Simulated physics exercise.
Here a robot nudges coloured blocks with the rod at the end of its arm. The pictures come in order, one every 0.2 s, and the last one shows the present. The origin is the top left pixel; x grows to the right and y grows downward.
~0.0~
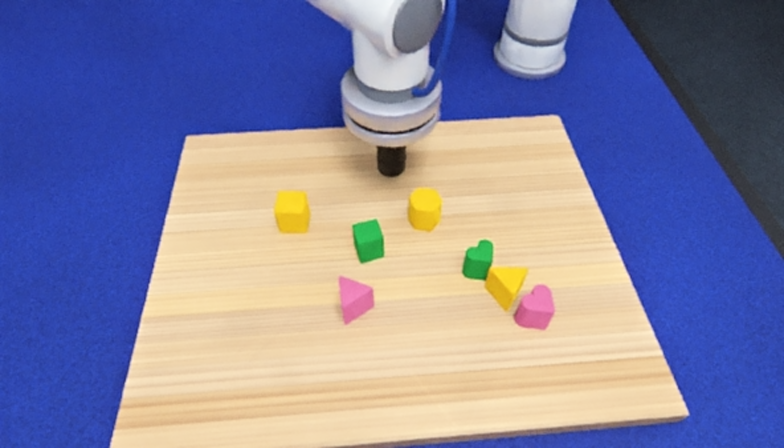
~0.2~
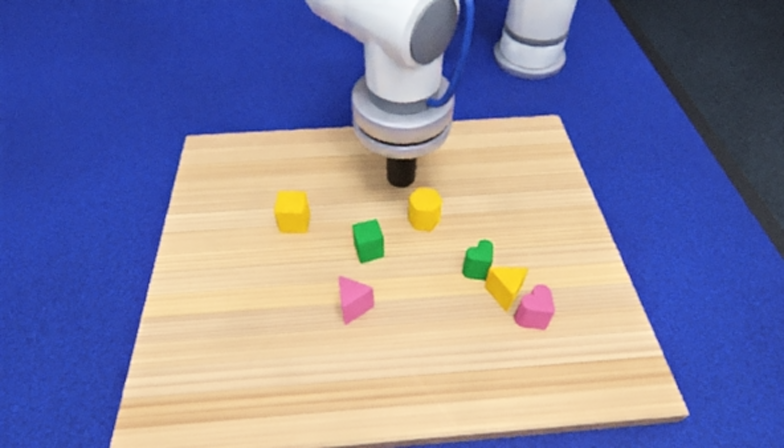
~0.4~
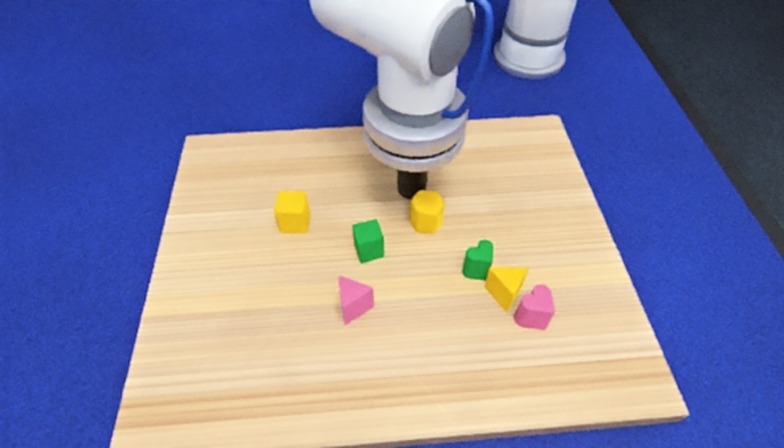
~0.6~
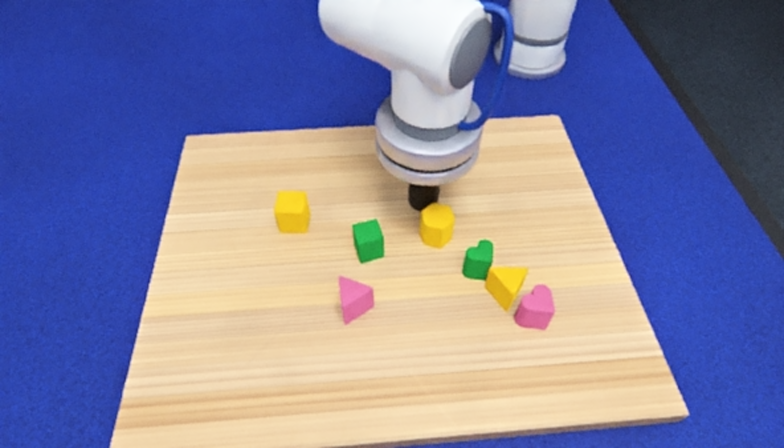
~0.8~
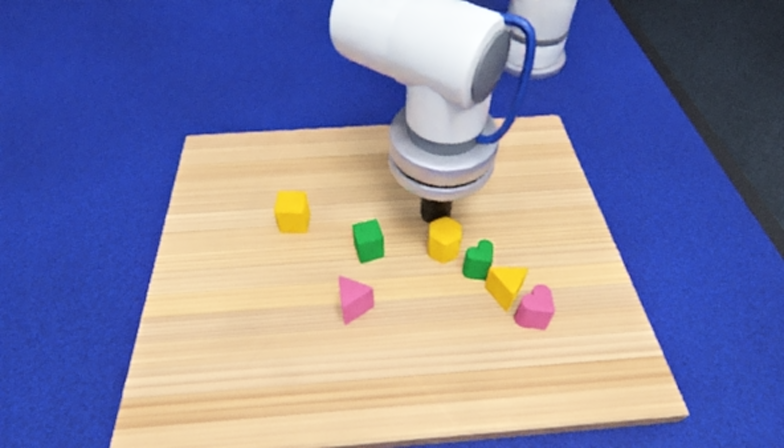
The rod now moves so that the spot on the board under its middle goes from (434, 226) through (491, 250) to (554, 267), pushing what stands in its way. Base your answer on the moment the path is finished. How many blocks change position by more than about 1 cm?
One block moves more than 1 cm.
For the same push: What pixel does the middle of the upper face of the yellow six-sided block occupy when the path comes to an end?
I'd say the yellow six-sided block ends with its top centre at (456, 242).
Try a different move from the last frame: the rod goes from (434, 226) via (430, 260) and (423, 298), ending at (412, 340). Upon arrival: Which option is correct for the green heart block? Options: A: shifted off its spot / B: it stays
The answer is B.
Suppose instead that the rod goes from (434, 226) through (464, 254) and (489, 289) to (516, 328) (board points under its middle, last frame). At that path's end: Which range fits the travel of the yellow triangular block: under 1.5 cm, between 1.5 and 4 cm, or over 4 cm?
Final distance: More than 4 cm.
What follows on the original path. One third of the way, rod at (474, 231); yellow six-sided block at (456, 242), turned 55° clockwise.
Two thirds of the way, rod at (515, 245); yellow six-sided block at (456, 242), turned 55° clockwise.
At the end, rod at (559, 256); yellow six-sided block at (456, 242), turned 55° clockwise; green heart block unmoved.
